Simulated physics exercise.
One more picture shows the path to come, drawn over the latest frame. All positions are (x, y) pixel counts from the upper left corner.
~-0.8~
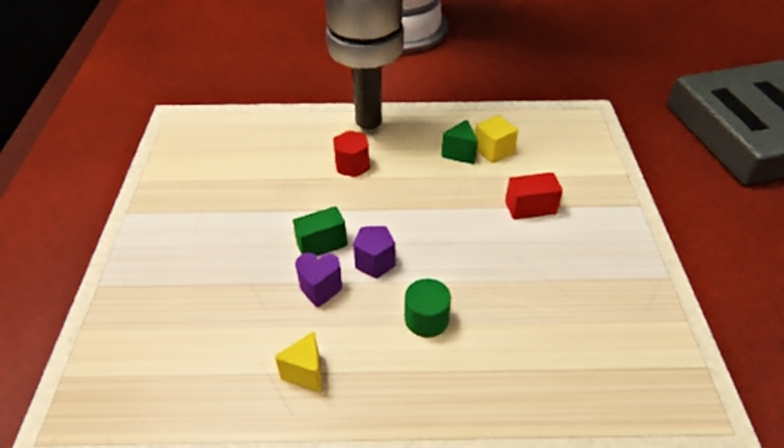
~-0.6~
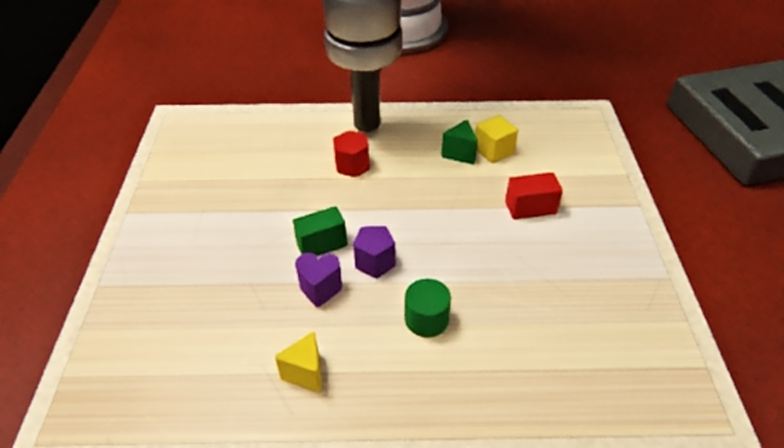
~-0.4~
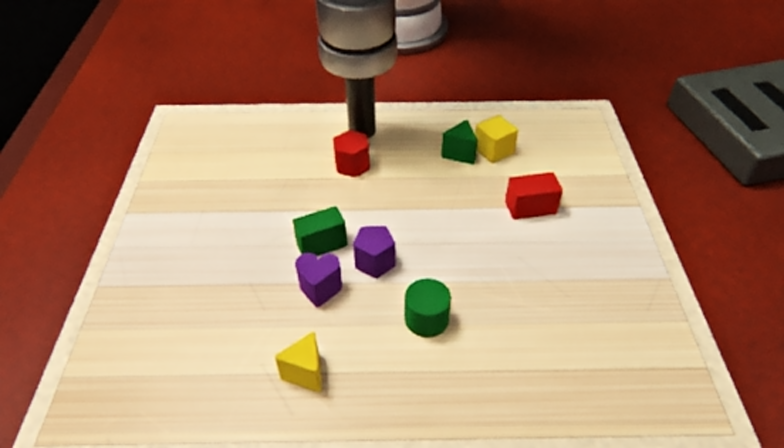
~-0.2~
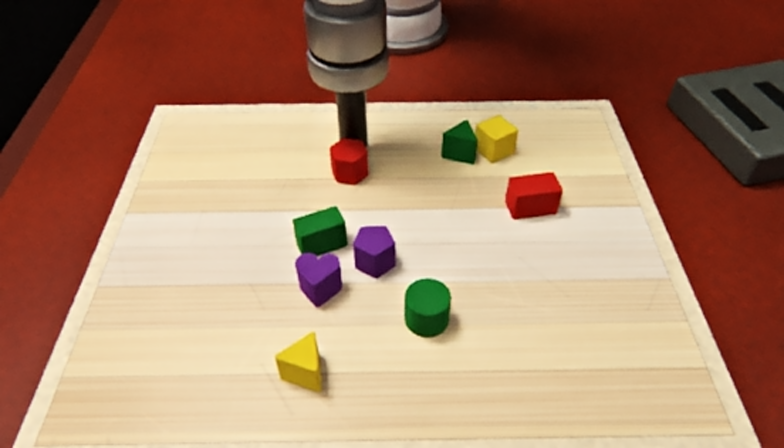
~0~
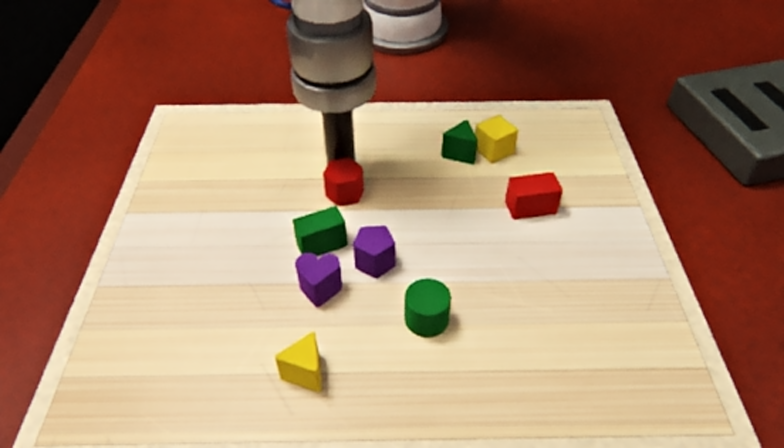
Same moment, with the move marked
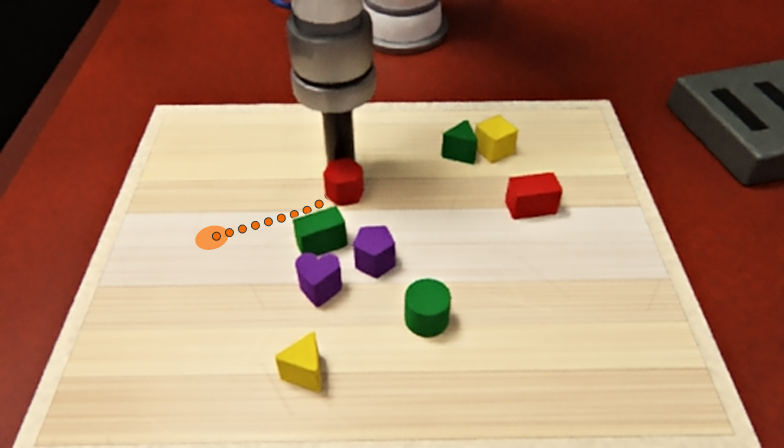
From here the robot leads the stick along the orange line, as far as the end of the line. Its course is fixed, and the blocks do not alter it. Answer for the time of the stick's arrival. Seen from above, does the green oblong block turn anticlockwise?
I believe not.
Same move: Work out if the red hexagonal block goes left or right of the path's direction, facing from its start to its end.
It moves over to the left.
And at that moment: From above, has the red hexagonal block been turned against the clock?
Yes, that is what happens.
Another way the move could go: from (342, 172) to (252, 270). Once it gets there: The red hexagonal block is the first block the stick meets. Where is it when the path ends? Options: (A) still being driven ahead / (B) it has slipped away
I choose B.
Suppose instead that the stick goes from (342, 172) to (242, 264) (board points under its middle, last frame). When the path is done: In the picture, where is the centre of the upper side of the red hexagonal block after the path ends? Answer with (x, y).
Its top middle is near (336, 192).
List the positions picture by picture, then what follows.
Tip of the stick at (369, 121), middles of tops, green oblong block at (319, 220), red hexagonal block at (351, 141), in the first picture.
Stick at (367, 124), nothing pushed, in the second picture.
Stick at (362, 131), nothing pushed, in the third picture.
Stick at (354, 144), red hexagonal block at (348, 149), in the fourth picture.
Stick at (341, 164), green oblong block at (319, 220), red hexagonal block at (343, 170), in the fifth picture.
The line goes from (342, 172) over (319, 205) and (267, 222) to (212, 237).
On the path given first. One third of the way, stick at (317, 197); green oblong block at (320, 225), turned 25° clockwise; red hexagonal block at (338, 200), turned 55° anticlockwise.
Two thirds of the way, stick at (265, 214); green oblong block at (320, 225), turned 25° clockwise; red hexagonal block at (338, 200), turned 55° anticlockwise.
At the end, stick at (209, 229); green oblong block at (320, 225), turned 25° clockwise; red hexagonal block at (338, 200), turned 55° anticlockwise.
